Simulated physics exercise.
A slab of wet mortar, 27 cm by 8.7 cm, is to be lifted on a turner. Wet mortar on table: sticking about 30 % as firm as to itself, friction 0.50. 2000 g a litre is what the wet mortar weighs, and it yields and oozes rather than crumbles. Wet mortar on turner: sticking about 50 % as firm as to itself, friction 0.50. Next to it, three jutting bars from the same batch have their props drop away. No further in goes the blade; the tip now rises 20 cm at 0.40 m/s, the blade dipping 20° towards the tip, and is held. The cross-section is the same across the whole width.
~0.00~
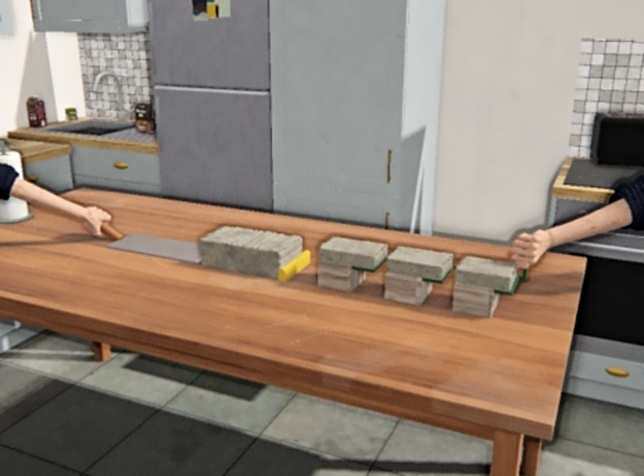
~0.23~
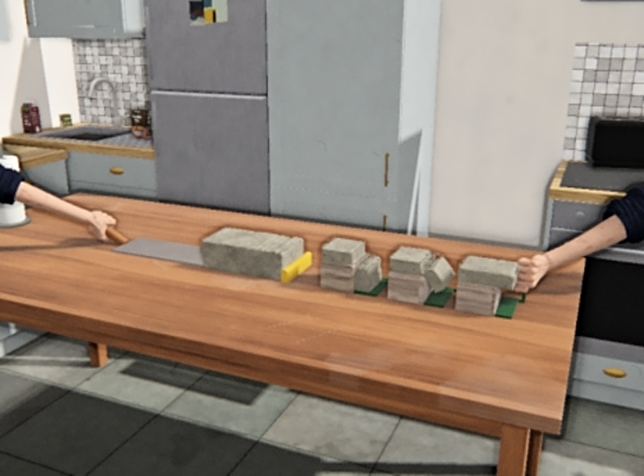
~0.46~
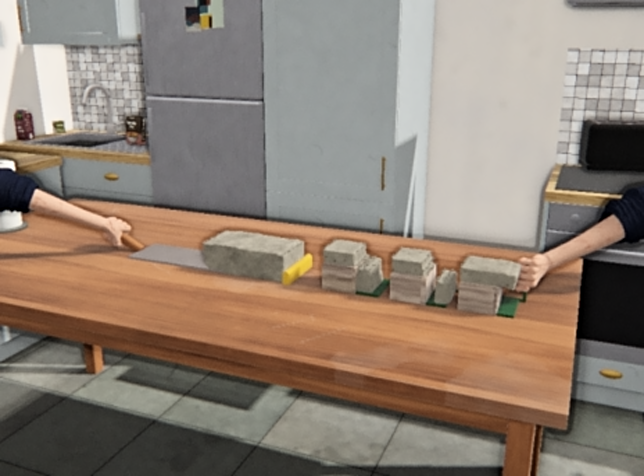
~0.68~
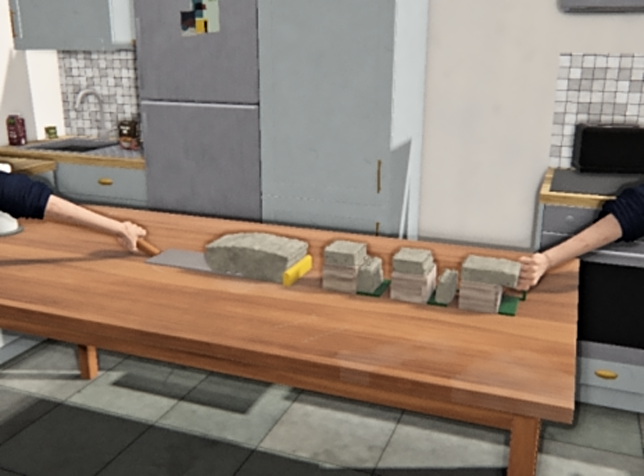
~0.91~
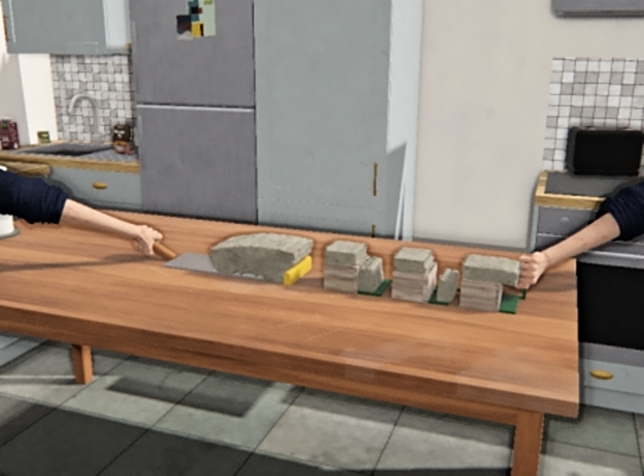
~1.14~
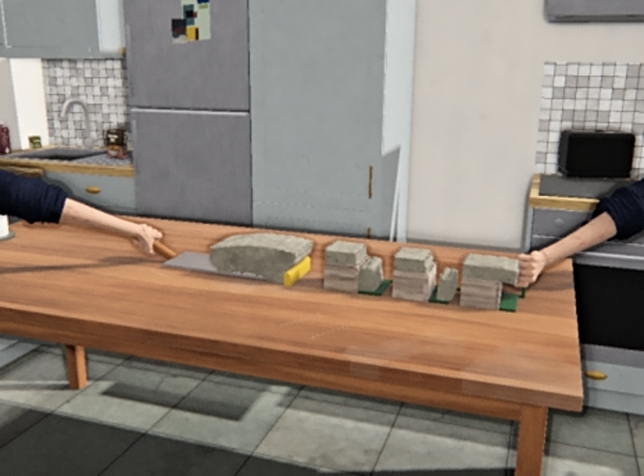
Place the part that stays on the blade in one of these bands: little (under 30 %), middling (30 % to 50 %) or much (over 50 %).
It belongs in the much band.
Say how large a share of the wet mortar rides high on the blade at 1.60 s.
Near 70 %.
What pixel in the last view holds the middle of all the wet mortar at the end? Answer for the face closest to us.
Near (263, 215).
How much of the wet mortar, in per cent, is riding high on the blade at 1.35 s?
Share: Close to 45 %.
By 1.35 s, the tip is 8.8 cm up.
By 1.60 s, the tip is 19 cm up.
By 1.85 s, the tip is 20 cm up and 70 % is riding high on the blade.
By 2.10 s, the tip is 20 cm up and 70 % is riding high on the blade.
By 2.20 s, at the end, the tip is 20 cm up and 70 % is riding high on the blade.
